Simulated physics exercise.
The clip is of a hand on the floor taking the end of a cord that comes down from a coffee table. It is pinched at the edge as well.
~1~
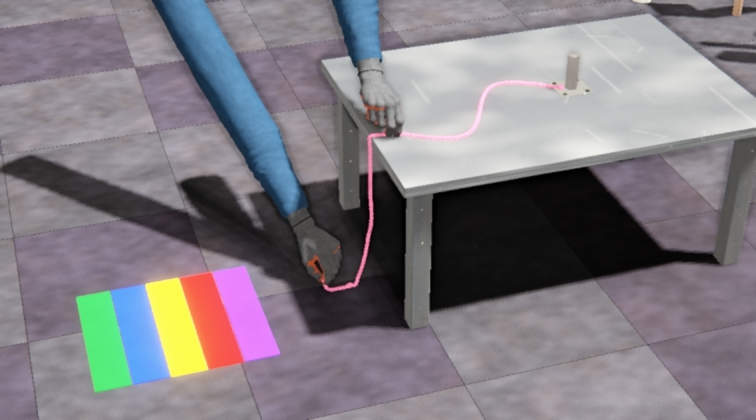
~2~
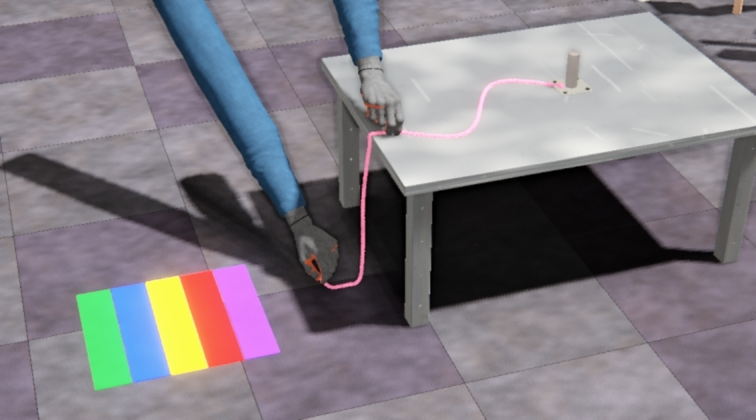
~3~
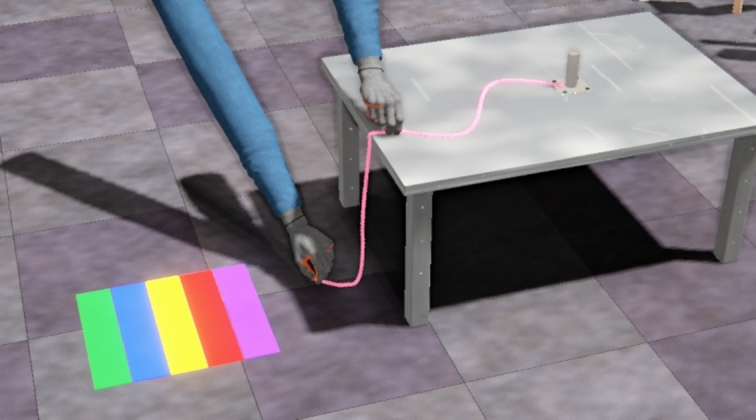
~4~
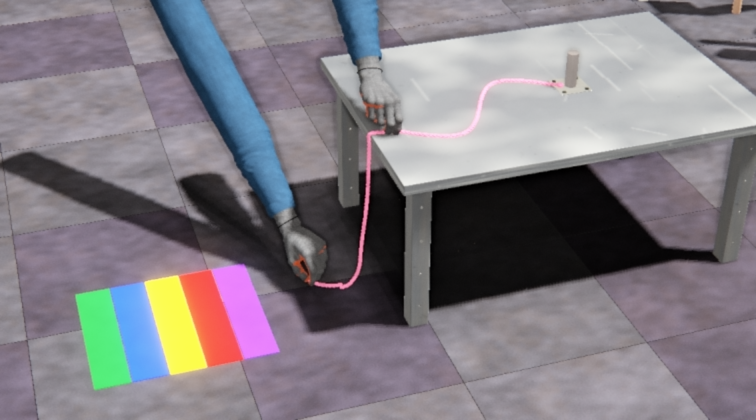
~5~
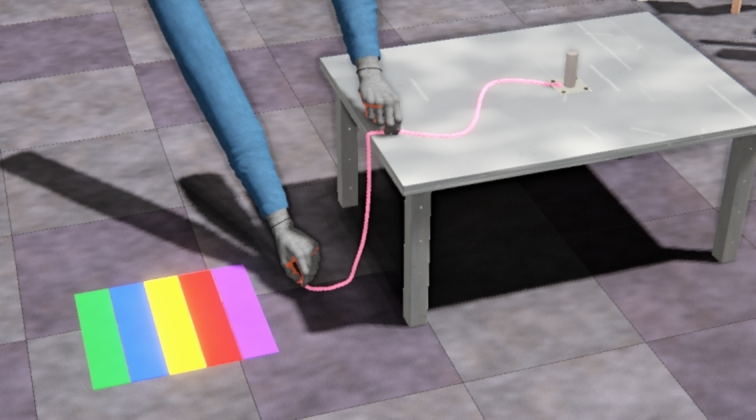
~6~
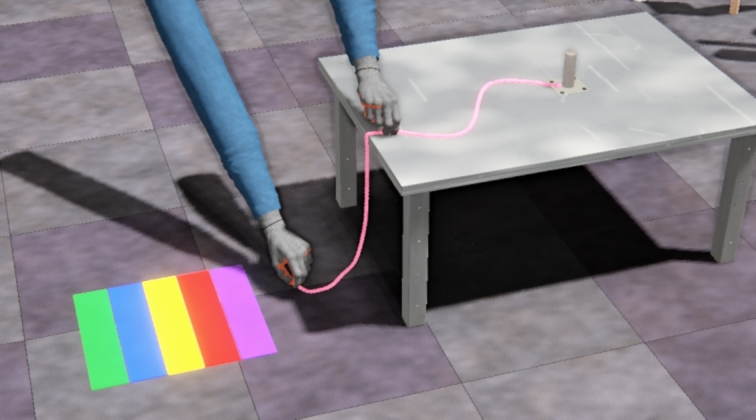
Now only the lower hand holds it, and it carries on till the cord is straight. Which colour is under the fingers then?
It gets as far as the blue strip.
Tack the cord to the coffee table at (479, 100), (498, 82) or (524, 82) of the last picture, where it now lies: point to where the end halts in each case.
Near (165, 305), (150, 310) and (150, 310).
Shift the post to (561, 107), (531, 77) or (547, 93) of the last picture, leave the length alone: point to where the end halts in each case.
Near (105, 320), (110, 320) and (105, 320).
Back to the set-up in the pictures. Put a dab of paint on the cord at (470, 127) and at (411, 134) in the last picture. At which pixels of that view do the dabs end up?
Near (414, 122) and (355, 147).
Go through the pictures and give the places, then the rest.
In the first picture, end (323, 280); purple (256, 341); red (221, 348); yellow (184, 355); blue (147, 363); green (109, 370).
In the second picture, end (321, 279); cord through (528, 82) (481, 102) (458, 136) (377, 134) (363, 204) (362, 266).
In the third picture, end (316, 279).
In the fourth picture, end (309, 280); cord through (527, 81) (481, 102) (458, 135) (376, 133) (367, 203) (359, 266).
In the fifth picture, end (302, 282).
In the sixth picture, end (293, 283); cord through (525, 82) (478, 102) (455, 136) (374, 134) (367, 203) (352, 266).
Soon after, end near (201, 301); over red.
Then, end near (159, 309); over yellow.
At full stretch, end near (135, 313); over blue. The blue one.
